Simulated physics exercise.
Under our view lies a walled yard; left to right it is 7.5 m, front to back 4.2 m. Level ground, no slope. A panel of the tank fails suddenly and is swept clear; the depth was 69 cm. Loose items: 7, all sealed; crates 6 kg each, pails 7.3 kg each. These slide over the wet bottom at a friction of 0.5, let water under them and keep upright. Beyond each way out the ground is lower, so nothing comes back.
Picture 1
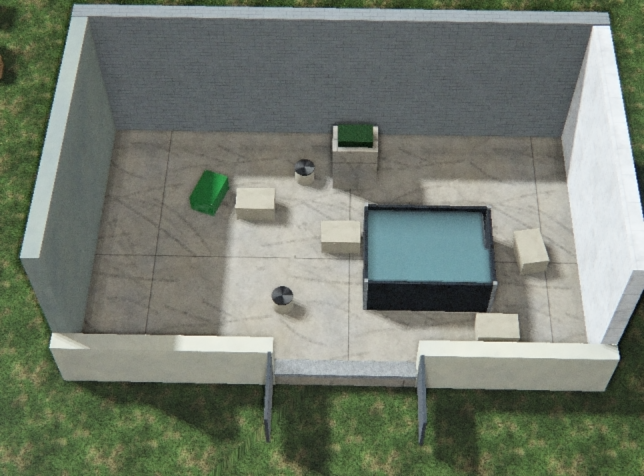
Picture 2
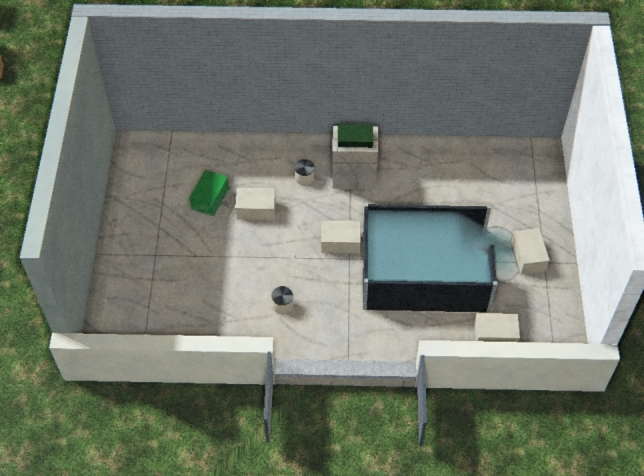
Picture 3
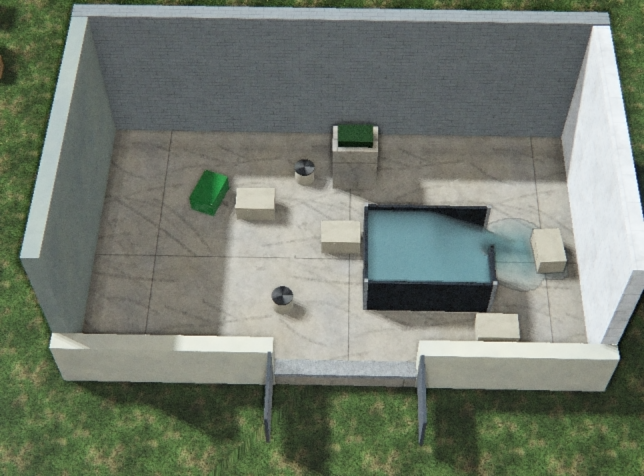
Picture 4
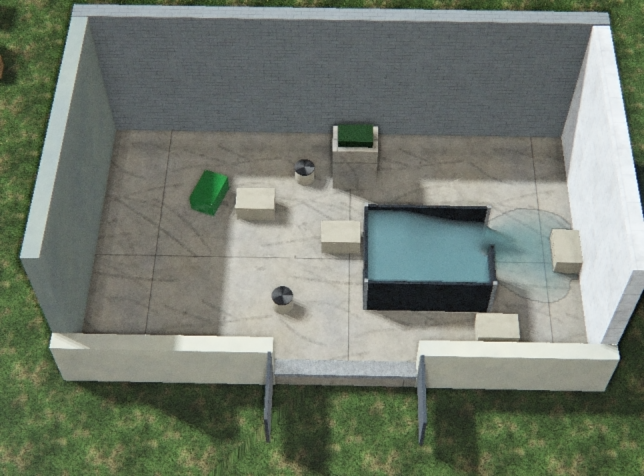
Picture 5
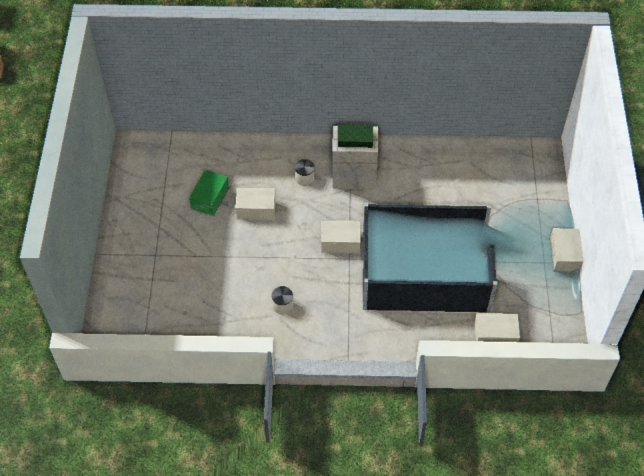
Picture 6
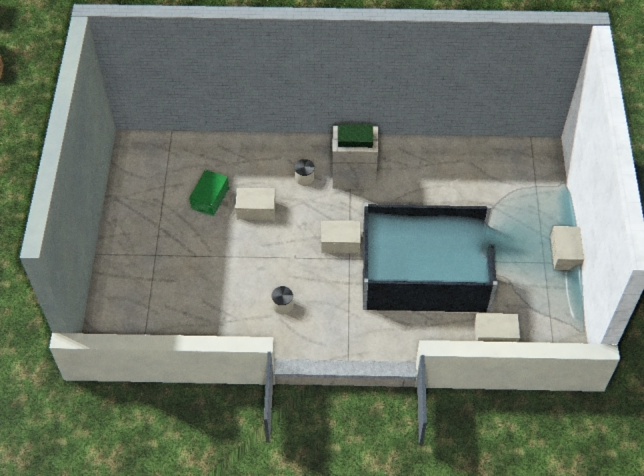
In this clip, water bursts from the right side of a dark-walled tank in a walled yard, pushing a pale crate rightward, then spreads across the floor to the right wall while the other crates and pails stay still.
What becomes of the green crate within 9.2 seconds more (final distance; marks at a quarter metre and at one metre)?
Result: Moderate travel.
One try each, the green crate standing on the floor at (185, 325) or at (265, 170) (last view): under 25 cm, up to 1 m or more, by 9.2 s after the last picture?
At the first spot it shifts partway; at the second it winds up far off.
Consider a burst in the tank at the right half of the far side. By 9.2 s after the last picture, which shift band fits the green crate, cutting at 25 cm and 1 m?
Afterwards the green crate is carried a long way.
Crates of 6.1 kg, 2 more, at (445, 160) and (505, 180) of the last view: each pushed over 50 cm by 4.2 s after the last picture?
Well, the first one is higher and the other higher.
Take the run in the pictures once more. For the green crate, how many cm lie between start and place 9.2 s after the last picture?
Measured offset: Near 50 cm.
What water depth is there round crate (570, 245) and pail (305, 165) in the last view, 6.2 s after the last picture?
About 5 and 2 cm.
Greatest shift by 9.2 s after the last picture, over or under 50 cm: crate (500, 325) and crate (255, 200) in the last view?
First one went too far, second one went too far.
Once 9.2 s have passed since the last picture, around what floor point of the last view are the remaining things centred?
Near (257, 249).
Then, 1.2 s after the last picture the green crate is near (209, 187), 0.0 m from its start, aground; 0 of 7 are out; 1 afloat.
Then, 3.8 s after the last picture the green crate is near (209, 187), 0.0 m from its start, aground; 0 of 7 are out; 2 afloat.
Then, 6.2 s after the last picture the green crate is near (208, 187), 0.0 m from its start, aground; 1 of 7 are out; 2 afloat.
Then, 9.2 s after the last picture the green crate is near (180, 193), 0.5 m from its start, afloat; 1 of 7 are out; 3 afloat.
